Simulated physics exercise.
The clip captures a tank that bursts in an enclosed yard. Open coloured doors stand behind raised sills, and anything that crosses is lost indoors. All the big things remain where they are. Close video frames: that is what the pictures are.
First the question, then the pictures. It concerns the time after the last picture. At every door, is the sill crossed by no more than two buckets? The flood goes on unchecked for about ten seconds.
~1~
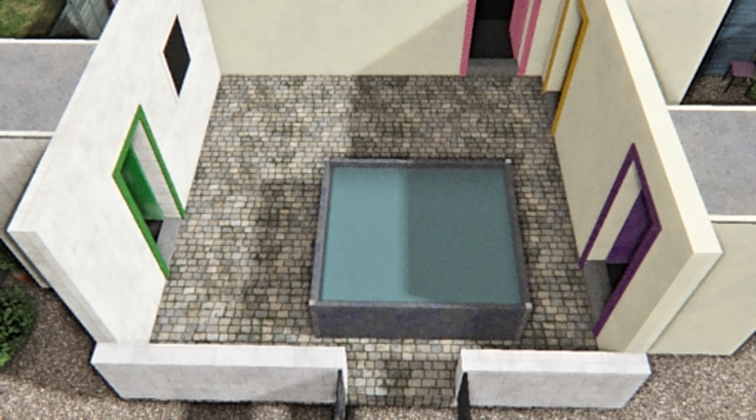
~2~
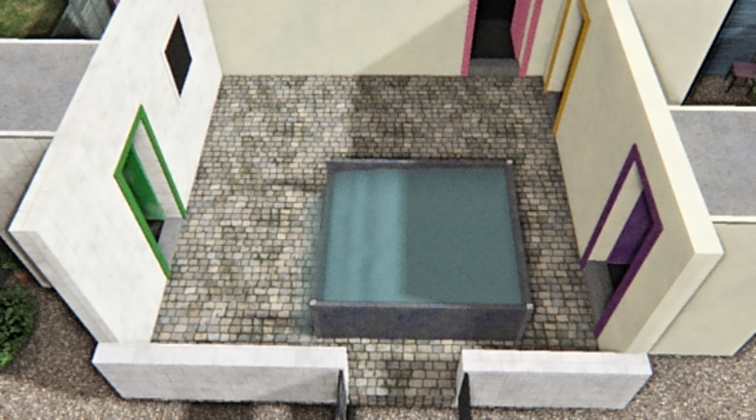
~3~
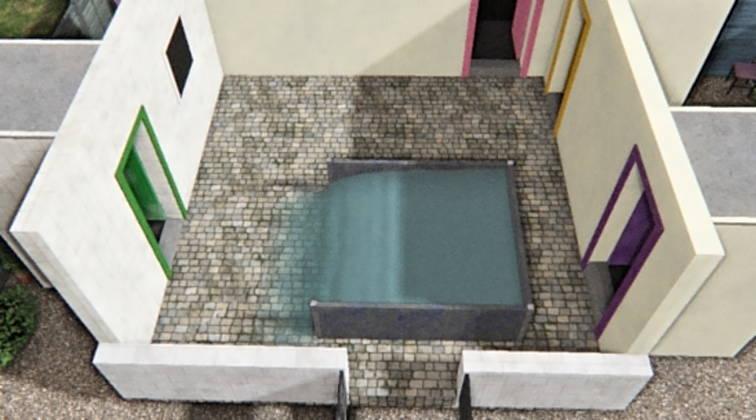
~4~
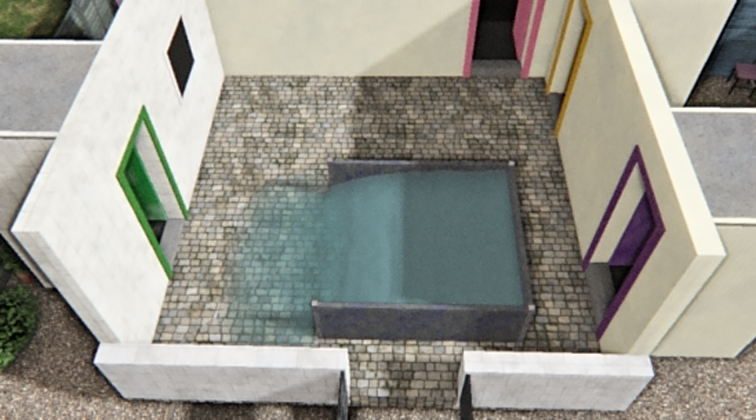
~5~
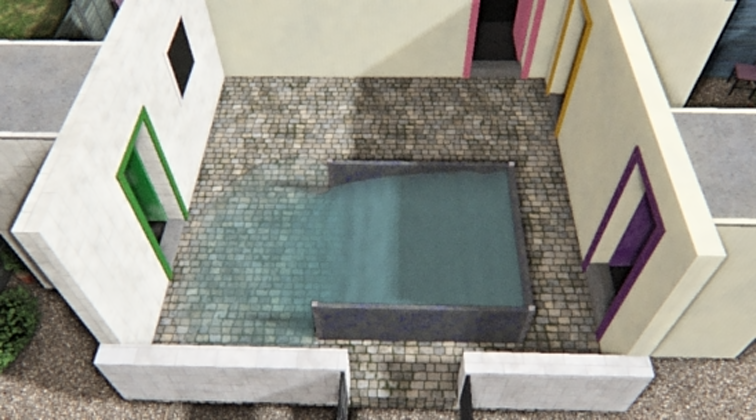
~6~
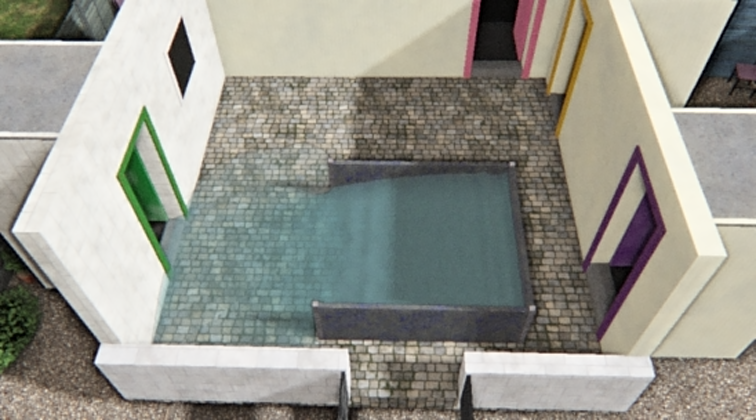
In order: Green door: Above two buckets; purple door: Two buckets at most; pink door: Two buckets at most; yellow door: Above two buckets.
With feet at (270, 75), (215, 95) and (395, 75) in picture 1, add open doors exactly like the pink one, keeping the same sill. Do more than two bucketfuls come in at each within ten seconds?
Door by door: Ends up above, ends up above, ends up below.
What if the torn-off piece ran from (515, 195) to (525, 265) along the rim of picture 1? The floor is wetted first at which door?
The purple door.
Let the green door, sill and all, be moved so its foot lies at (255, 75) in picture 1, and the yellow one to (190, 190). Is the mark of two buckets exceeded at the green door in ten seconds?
Then: Green door goes over.
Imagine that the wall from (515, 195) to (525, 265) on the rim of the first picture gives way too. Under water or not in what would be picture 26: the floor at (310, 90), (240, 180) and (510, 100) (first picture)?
One by one: Waterlogged; unsoaked; waterlogged.
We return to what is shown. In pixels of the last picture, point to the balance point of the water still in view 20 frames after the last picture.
Point: (295, 237).
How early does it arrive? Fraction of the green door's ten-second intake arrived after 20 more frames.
It comes to around 75 percent of the ten-second total.
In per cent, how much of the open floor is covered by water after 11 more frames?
35 %.
A moment on, water covers 35 % of the floor; the green door far over two buckets in, the purple door not reached, the pink door not reached, the yellow door not reached.
Next, water covers 35 % of the floor; the green door far over two buckets in, the purple door not reached, the pink door not reached, the yellow door not reached.
Then, water covers 55 % of the floor; the green door far over two buckets in, the purple door not reached, the pink door not reached, the yellow door not reached.
Later, water covers 95 % of the floor; the green door far over two buckets in, the purple door wet at the sill, nothing in, the pink door wet at the sill, nothing in, the yellow door over two buckets in.
In the end, water covers 100 % of the floor; the green door far over two buckets in, the purple door wet at the sill, nothing in, the pink door wet at the sill, nothing in, the yellow door far over two buckets in.
